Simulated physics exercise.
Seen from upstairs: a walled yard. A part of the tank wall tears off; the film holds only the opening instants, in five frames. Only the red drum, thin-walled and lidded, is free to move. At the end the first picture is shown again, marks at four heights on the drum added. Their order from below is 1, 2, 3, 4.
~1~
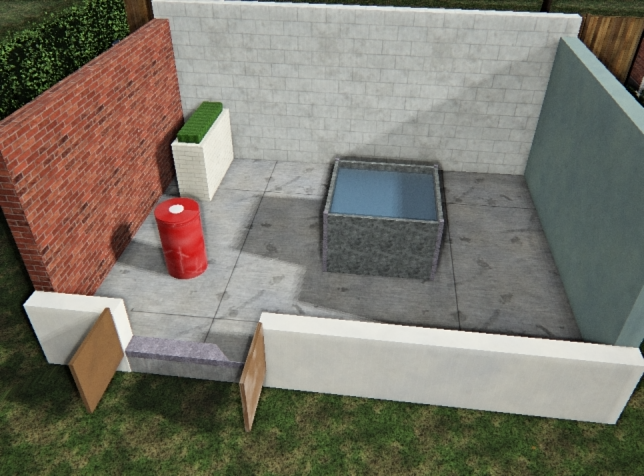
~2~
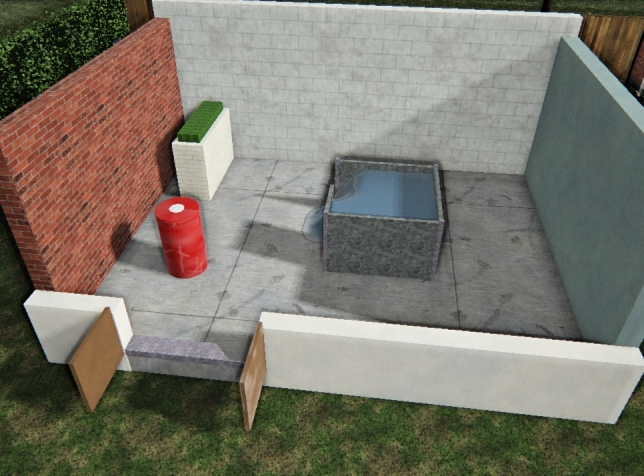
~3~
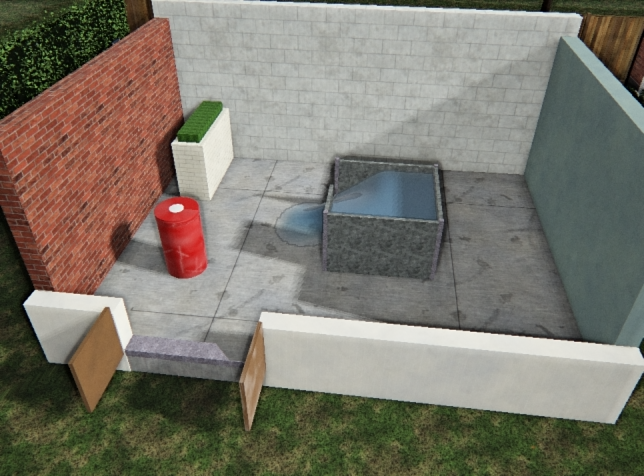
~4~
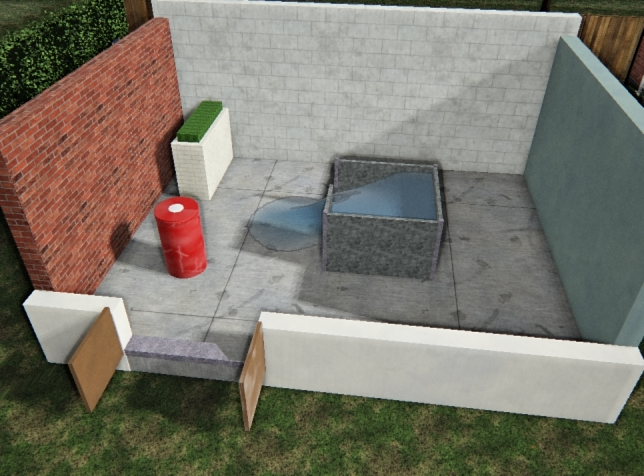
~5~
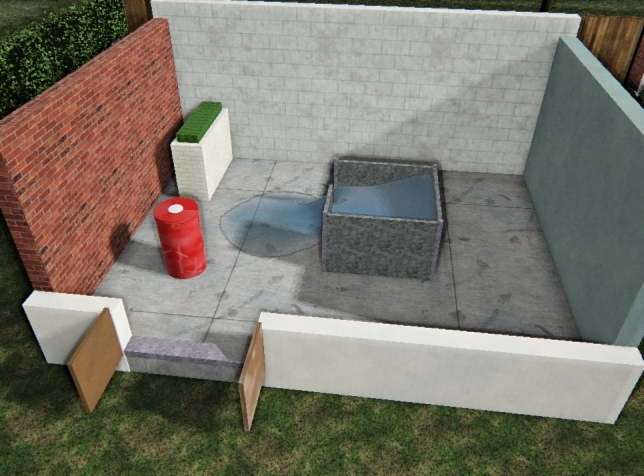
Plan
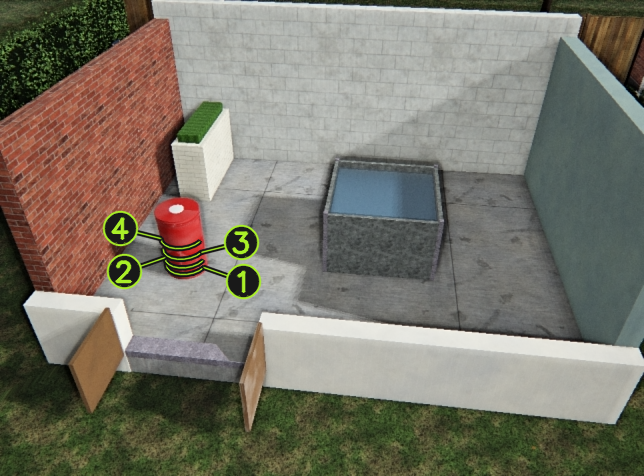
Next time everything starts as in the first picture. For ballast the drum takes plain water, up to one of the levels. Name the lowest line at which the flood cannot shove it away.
The limit is 2.
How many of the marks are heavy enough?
Three of them.
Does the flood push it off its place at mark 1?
Yes, it does.
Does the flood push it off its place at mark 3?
No.
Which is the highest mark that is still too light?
Here it is mark 1.
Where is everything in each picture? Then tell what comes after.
The first frame shows lid of the red drum at (178, 209); tank full, its middle at (384, 194); open gate at (192, 309).
In the second frame, 1 % of the ground wet, in view closest to the drum at (309, 230).
In the third frame, 3 % of the ground wet, in view closest to the drum at (286, 234).
In the fourth frame, 6 % of the ground wet, in view closest to the drum at (263, 238).
The fifth frame shows lid of the red drum at (177, 209); 9 % of the ground wet, in view closest to the drum at (235, 239).
On the marked copy, 1 at (180, 274); 2 at (179, 267); 3 at (177, 259); 4 at (175, 248); from the bottom up 1, 2, 3, 4.
With 1, it is pushed about twice its own width away.
With 2, it does not move.
With 3, it does not move.
With 4, it does not move.
